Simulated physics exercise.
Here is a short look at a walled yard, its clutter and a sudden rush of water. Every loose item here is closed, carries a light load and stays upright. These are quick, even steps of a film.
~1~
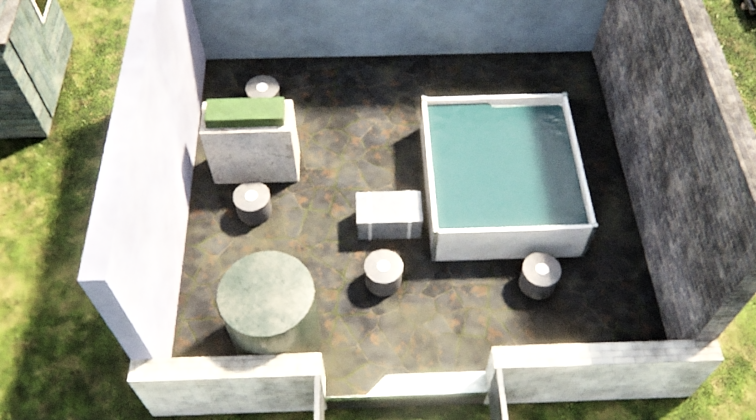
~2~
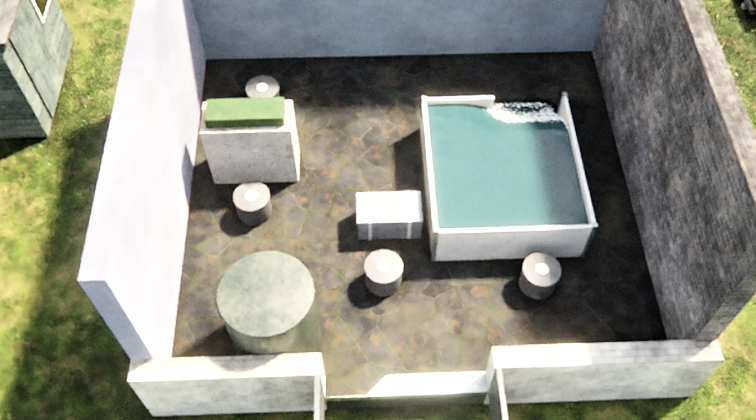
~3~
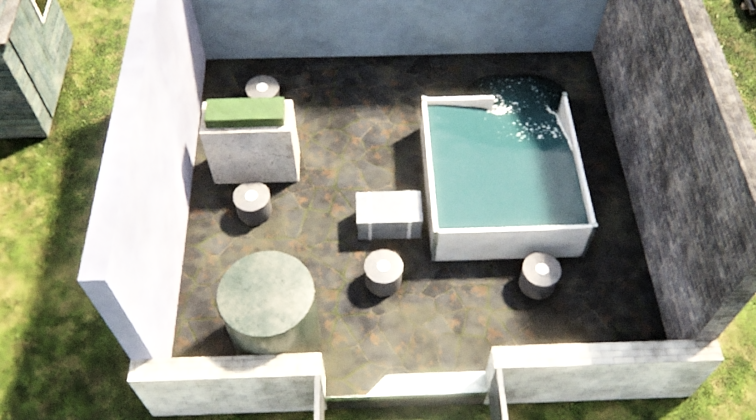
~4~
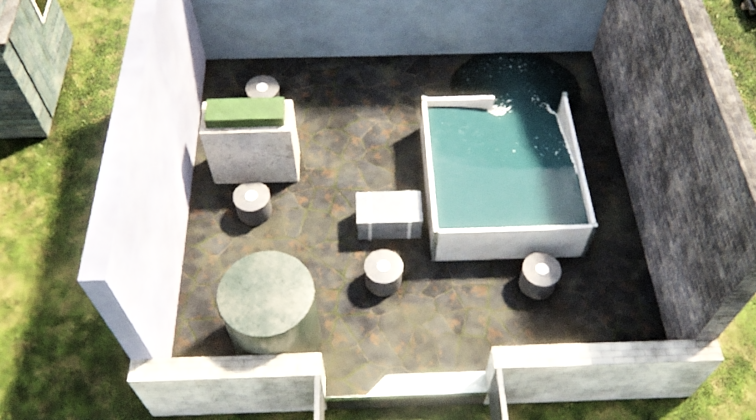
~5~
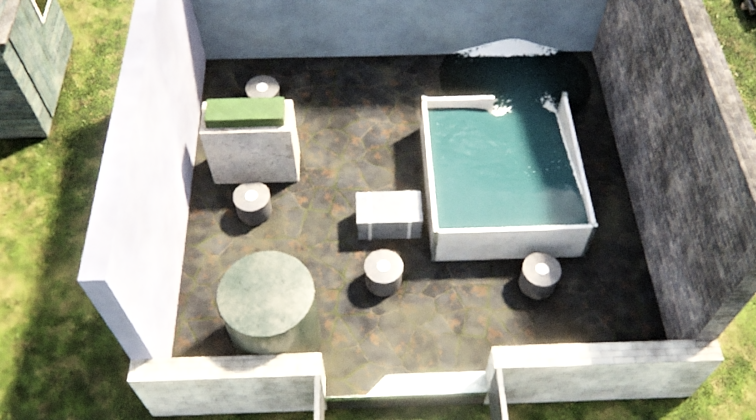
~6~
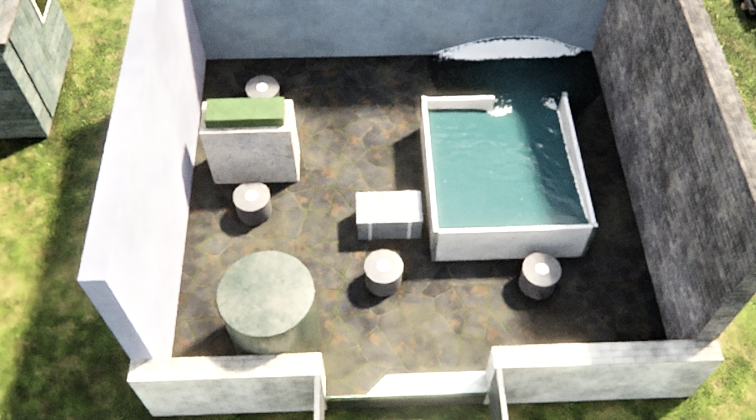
Water pouring through a gap in the far side of a raised pool and spreading to the yard's back wall.
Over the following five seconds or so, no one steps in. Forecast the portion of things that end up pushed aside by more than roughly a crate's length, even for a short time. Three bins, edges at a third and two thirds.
The part that gets shoved well aside falls short of a third.
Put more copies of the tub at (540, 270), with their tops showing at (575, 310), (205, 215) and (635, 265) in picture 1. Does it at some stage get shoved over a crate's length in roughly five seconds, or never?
Here's how it goes: Sent far off, never gets far, and lastly sent far off.
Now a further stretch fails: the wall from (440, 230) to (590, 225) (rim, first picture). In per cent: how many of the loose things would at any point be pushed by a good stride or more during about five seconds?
I make it 20 per cent.
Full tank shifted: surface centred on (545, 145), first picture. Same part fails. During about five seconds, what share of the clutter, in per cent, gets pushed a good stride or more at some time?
Roughly 20 in a hundred.
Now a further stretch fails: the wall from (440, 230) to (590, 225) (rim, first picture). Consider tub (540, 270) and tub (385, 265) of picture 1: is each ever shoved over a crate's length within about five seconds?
Went past that, fell short.
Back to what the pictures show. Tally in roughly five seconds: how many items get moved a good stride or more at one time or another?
It comes out at 1.
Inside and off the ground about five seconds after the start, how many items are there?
The answer is 1.
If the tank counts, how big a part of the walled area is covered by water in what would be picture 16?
I'd put it near 40 percent.
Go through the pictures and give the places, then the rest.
A tub at (383, 266), on the bottom; a trunk at (389, 207) rests on the ground; 0 of 5 have shifted, in the first picture.
A tub at (383, 266) rests on the ground; a trunk at (389, 207), on the bottom; 0 of 5 have shifted, in the second picture.
A tub at (383, 266), on the bottom; a trunk at (389, 207) rests on the ground; 0 of 5 have shifted, in the third picture.
A tub at (383, 266) rests on the ground; a trunk at (389, 207) rests on the ground; 0 of 5 have shifted, in the fourth picture.
A tub at (383, 266), on the bottom; a trunk at (389, 207), on the bottom; 0 of 5 have shifted, in the fifth picture.
A tub at (383, 266) rests on the ground; a trunk at (389, 207), on the bottom; 0 of 5 have shifted, in the sixth picture.
A moment on, 0 of 5 are well off their spots; 0 afloat.
Next, 0 of 5 are well off their spots; 0 afloat.
Later, 1 of 5 are well off their spots; 0 afloat.
In the end, 1 of 5 are well off their spots, and 1 have been at some point; 1 afloat.
